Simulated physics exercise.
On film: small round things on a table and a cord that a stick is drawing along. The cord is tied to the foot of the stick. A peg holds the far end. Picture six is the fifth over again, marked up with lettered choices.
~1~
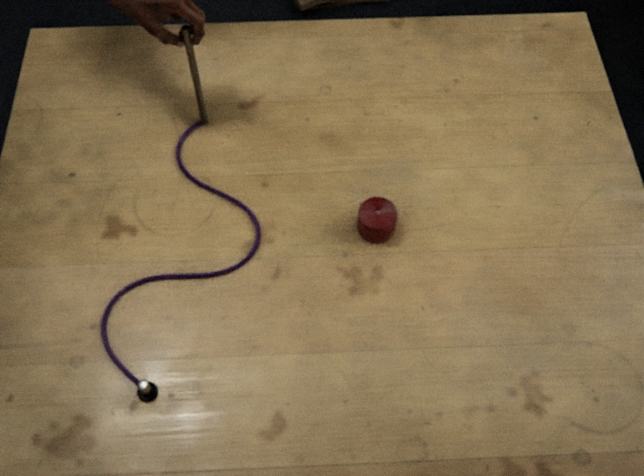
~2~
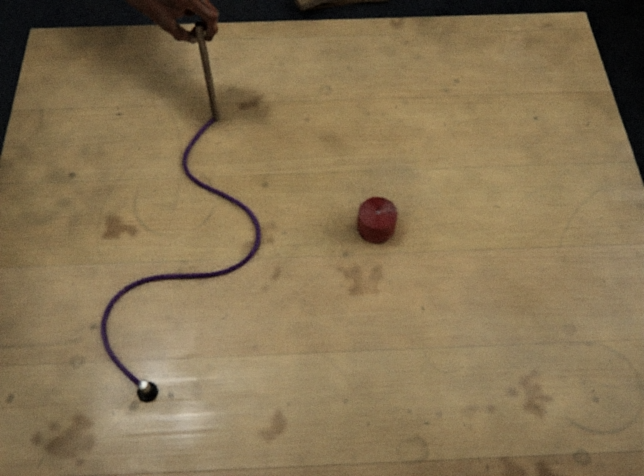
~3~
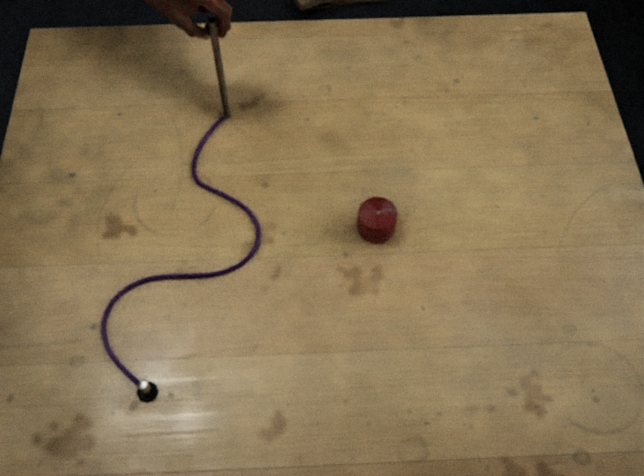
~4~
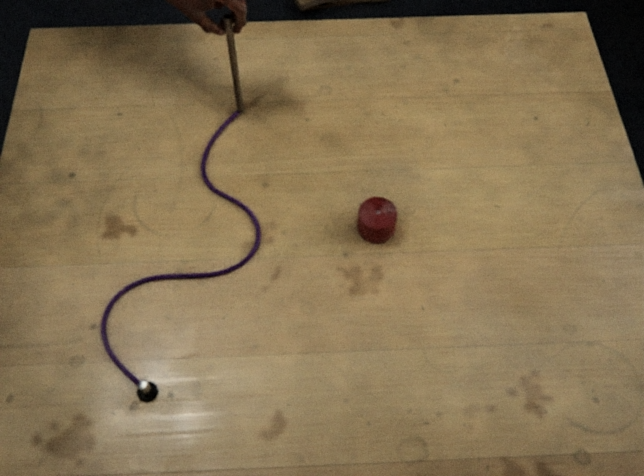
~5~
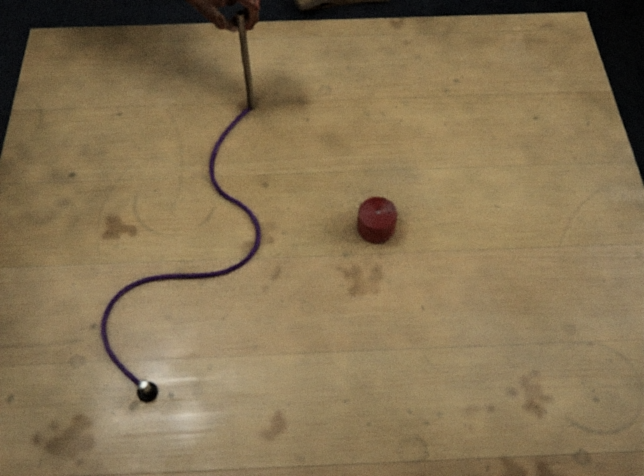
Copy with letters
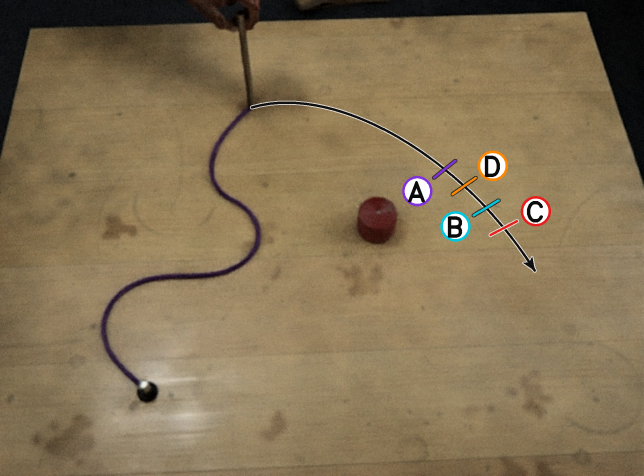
A hand-held stick slides to the right along the far side of a wooden table, drawing the upper part of a curvy purple cord with it, while the peg at the near end and a red pot stay still.
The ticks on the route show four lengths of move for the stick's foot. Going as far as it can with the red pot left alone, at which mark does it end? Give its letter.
Up to mark B.
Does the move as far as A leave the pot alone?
Yes.
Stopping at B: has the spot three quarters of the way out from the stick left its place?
Yes.
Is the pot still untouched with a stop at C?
For that mark, no.
On the marked copy, A at (445, 169); B at (486, 208); C at (504, 228); D at (464, 186); the route from (252, 107) via (415, 148) to (535, 271).
Following B. Soon after the start, foot of the stick (344, 113), middle of the cord (236, 267).
Later, foot of the stick (424, 155), middle of the cord (230, 249).
In the end, foot of the stick (486, 209), middle of the cord (255, 236); nothing has been touched.
As for the rest, A is safe but short; C brings the cord against the pot; D is safe but short.
